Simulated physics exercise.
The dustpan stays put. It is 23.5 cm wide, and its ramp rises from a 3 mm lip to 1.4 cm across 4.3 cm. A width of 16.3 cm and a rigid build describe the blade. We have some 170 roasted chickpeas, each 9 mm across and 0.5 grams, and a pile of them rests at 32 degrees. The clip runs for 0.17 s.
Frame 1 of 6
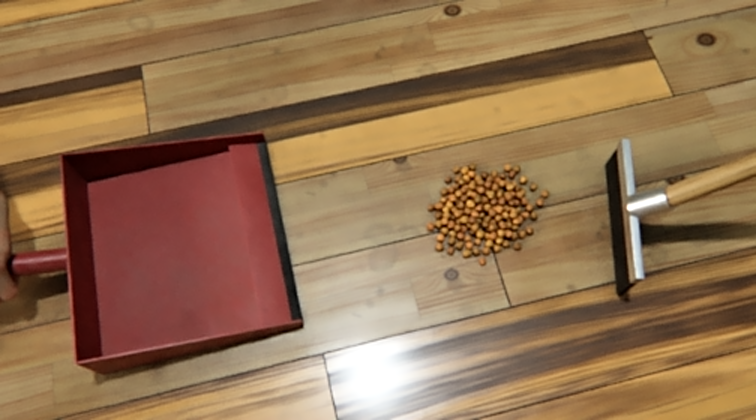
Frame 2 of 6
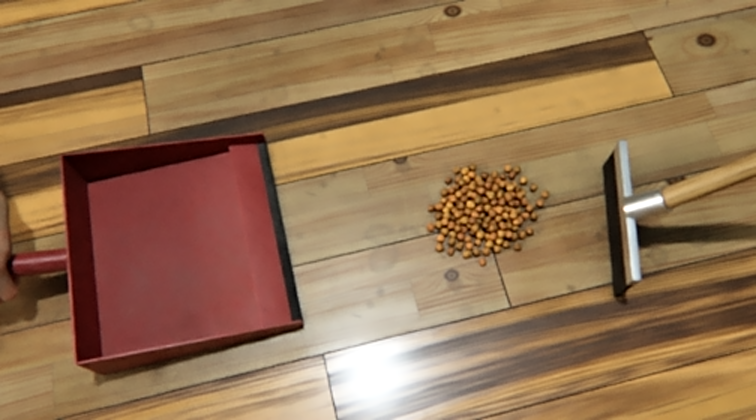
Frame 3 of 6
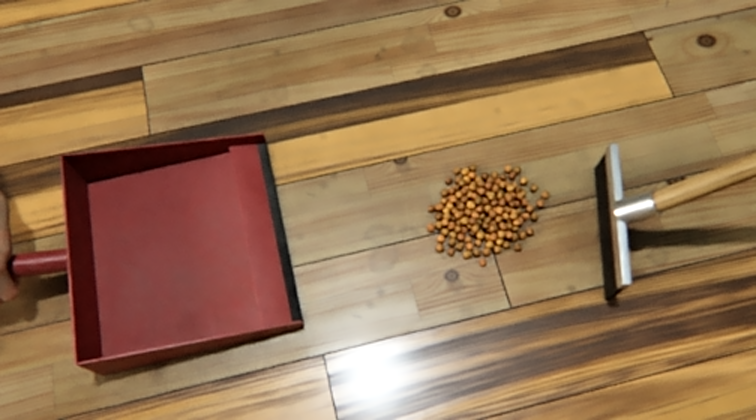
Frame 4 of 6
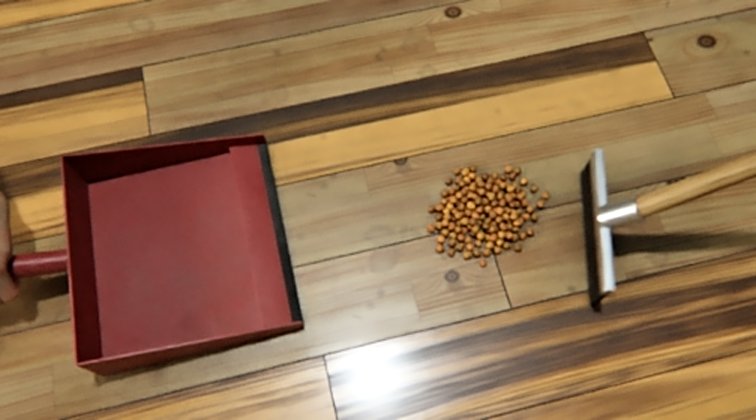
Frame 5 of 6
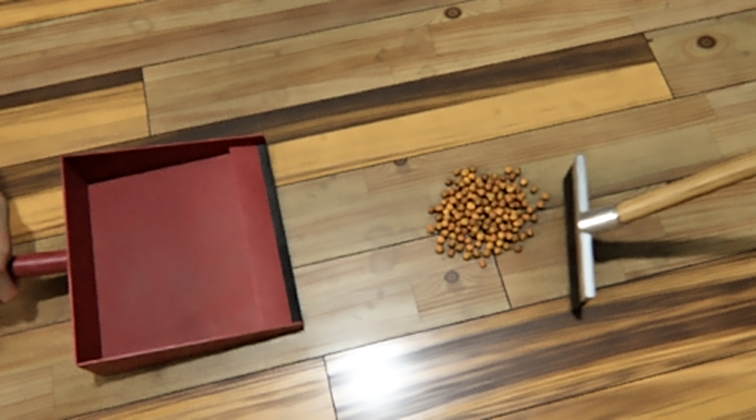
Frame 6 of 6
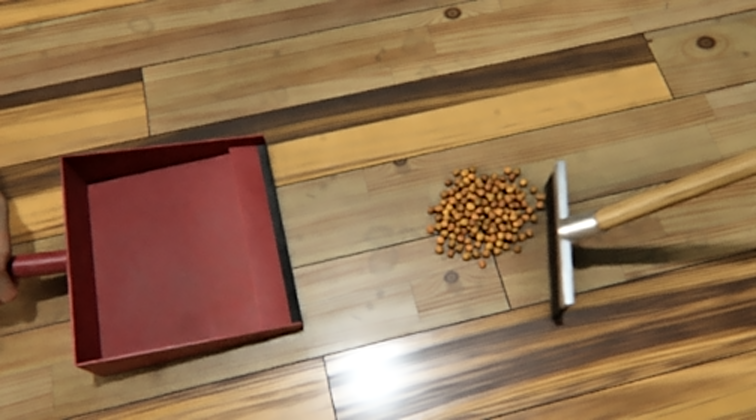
In this clip, a wooden-handled blade slides left across a plank floor toward a small pile of round, orange-brown pieces, reaching its right edge, while a hand at the left holds a red dustpan still.
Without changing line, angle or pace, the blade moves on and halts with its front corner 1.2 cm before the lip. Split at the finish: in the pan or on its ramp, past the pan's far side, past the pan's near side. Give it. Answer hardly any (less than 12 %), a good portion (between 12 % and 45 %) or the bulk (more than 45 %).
Pan: Hardly any; far side: Hardly any; near side: Hardly any.
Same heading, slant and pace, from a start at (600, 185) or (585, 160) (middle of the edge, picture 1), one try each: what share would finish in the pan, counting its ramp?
About 15 and 20 per cent.
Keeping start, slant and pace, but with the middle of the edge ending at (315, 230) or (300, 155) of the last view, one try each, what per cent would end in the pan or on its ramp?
The two tries give about 15 and 20 percent.
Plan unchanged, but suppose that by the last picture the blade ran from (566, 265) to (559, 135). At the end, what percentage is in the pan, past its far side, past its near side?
Pan 20; far 25; near 0.
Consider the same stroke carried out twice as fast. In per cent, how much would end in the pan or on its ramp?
Near 15 %.
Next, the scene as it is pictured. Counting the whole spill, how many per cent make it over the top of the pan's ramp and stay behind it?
It comes to some 0 per cent.
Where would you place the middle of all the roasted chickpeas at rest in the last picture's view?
At about (348, 223).
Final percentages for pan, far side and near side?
The pan holds 0 per cent at the end, the far side 0 per cent and the near side 5 per cent.
Then, 0.19 s after the last picture, middle of the blade 17 cm from the lip; 0 % over the lip, far side 0 %, near side 0 %.
Then, 0.33 s after the last picture, middle of the blade 7 cm from the lip; 0 % over the lip, far side 0 %, near side 5 %.
Then, 0.58 s after the last picture, middle of the blade 4 cm from the lip; 0 % over the lip, far side 0 %, near side 5 %.
In the end, pan 0 %, far side 0 %, near side 5 %, in front of the lip or behind the blade 90 %.
